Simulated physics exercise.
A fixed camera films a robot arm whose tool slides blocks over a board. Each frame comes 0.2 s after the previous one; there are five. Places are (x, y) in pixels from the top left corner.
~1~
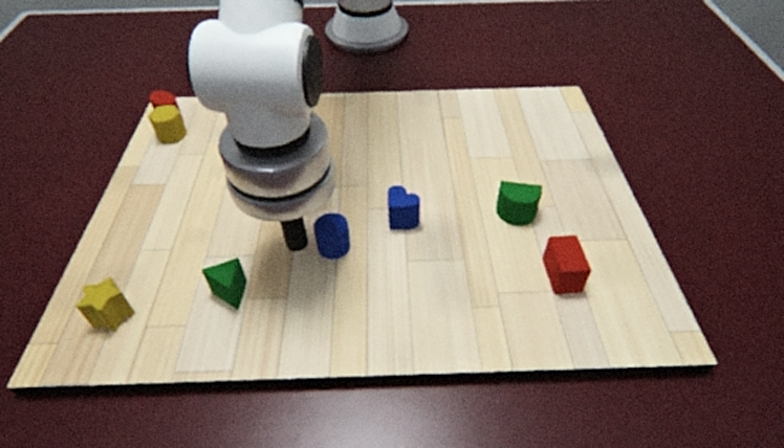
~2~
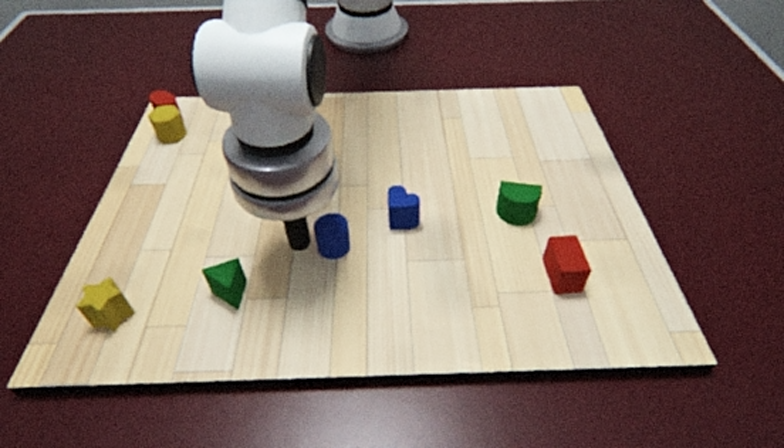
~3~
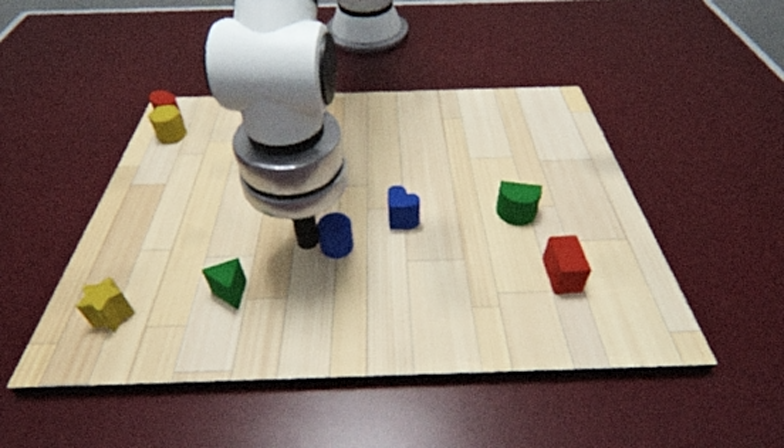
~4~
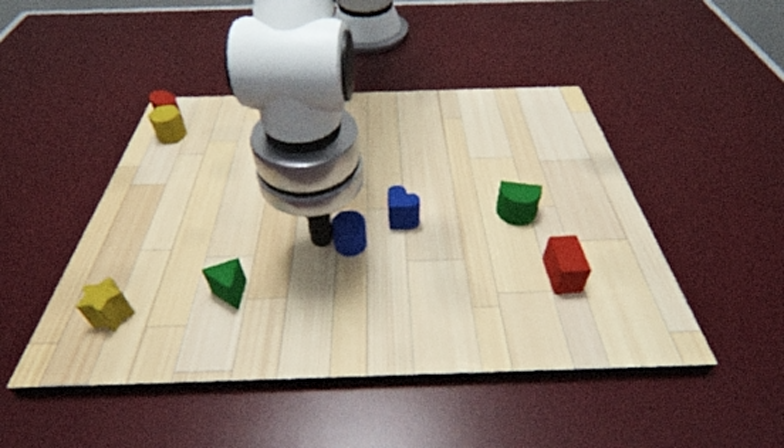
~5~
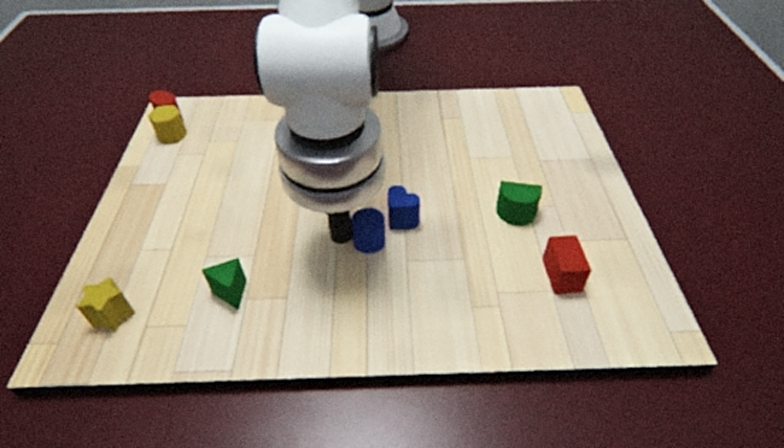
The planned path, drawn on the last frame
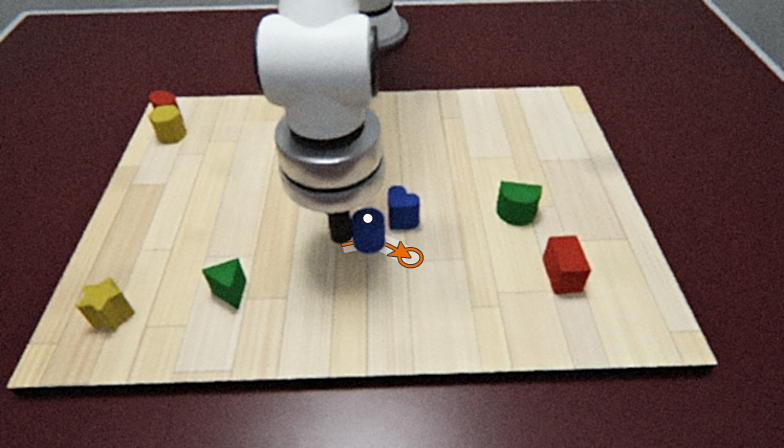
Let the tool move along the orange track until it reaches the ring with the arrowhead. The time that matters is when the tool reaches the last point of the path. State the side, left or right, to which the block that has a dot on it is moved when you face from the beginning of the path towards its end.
The block that has a dot on it is shifted sideways to the left, facing along the path from start to end.
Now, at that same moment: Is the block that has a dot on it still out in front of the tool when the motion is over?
No, that is not how it ends up.
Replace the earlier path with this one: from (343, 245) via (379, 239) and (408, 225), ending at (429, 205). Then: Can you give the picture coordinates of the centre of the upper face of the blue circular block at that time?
Close to (432, 214).
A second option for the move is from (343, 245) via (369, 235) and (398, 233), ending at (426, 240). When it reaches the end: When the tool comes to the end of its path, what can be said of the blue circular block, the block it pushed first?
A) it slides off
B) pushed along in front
My answer is option B.
Drawn move, from (343, 245) via (367, 241) and (390, 246), ending at (411, 258); the dot is on the blue circular block.
The first path, step by step. Halfway along, tool (379, 234); blue circular block (407, 216); blue heart-shaped block (411, 191), turned 35° anticlockwise.
At the end, tool (411, 250); blue circular block (430, 219); blue heart-shaped block (411, 191), turned 35° anticlockwise.
